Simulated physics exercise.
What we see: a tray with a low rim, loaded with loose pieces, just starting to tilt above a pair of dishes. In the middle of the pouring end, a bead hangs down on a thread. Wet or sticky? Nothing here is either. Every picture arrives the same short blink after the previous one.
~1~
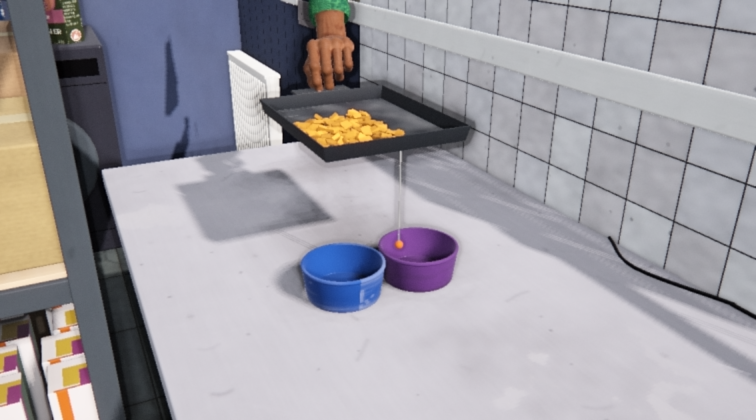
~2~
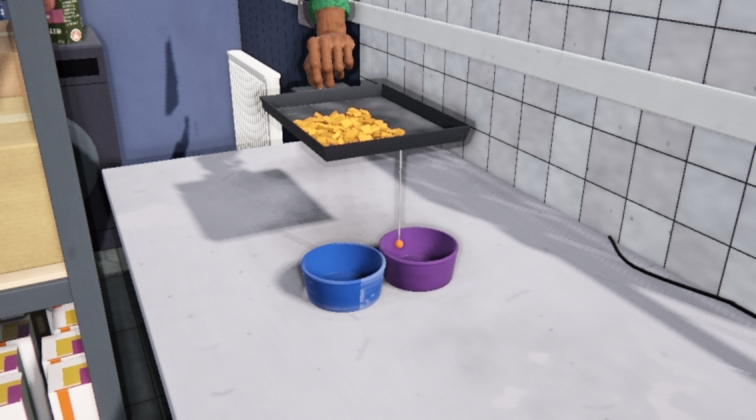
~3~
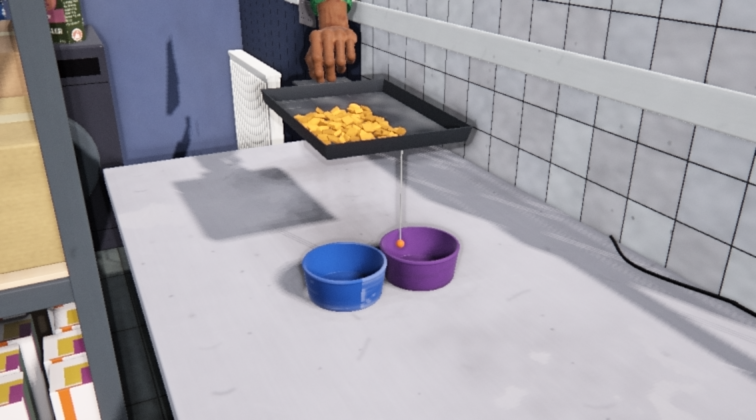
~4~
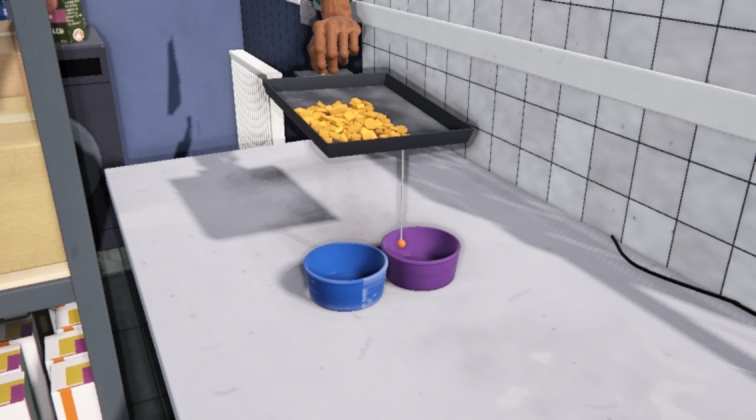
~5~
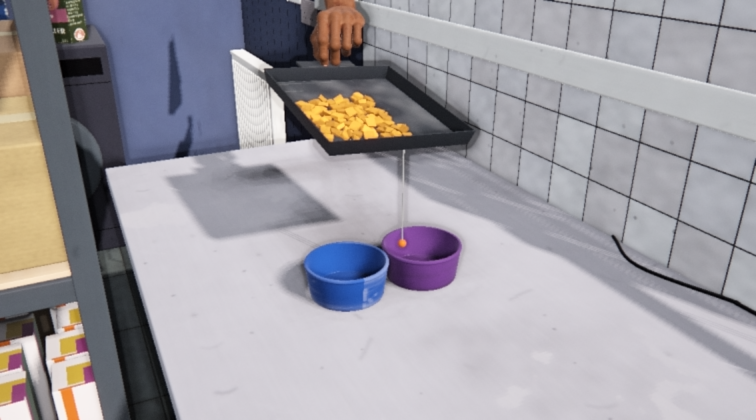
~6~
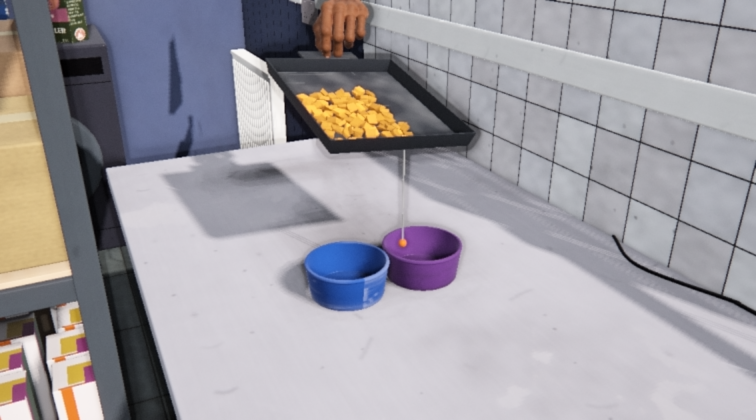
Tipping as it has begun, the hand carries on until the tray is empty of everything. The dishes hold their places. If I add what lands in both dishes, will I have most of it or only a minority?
I expect the catch to be short of a majority.
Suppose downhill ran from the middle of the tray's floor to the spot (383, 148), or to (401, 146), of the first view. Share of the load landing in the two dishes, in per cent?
About 20 and 10 percent.
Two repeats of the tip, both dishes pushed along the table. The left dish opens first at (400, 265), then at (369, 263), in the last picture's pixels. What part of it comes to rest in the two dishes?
That makes 90 per cent, followed by 70 per cent.
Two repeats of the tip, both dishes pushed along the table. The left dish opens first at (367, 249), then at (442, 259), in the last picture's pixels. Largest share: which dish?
Taking the places in turn, it's the right side and then the left side.
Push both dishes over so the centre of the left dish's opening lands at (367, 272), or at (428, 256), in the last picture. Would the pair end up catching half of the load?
Try 1: In excess of half; try 2: In excess of half.
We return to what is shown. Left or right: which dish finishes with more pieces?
Winning side: Right of the pair.
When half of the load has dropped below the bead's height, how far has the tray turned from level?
Approx. 110° from level.
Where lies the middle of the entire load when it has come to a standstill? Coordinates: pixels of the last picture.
Close to (453, 282) in the last view.
Shortly afterwards, tray tipped steeply; the whole lot on the tray.
Next, tray tipped right over; all but a few on the tray; only a few in the right dish; a little outside both.
Some moments later, tray tipped past a quarter turn; near a third in the right dish; near two thirds outside both.
In the end, tray tipped past a quarter turn; none at all in the left dish; near a third in the right dish; near two thirds outside both.
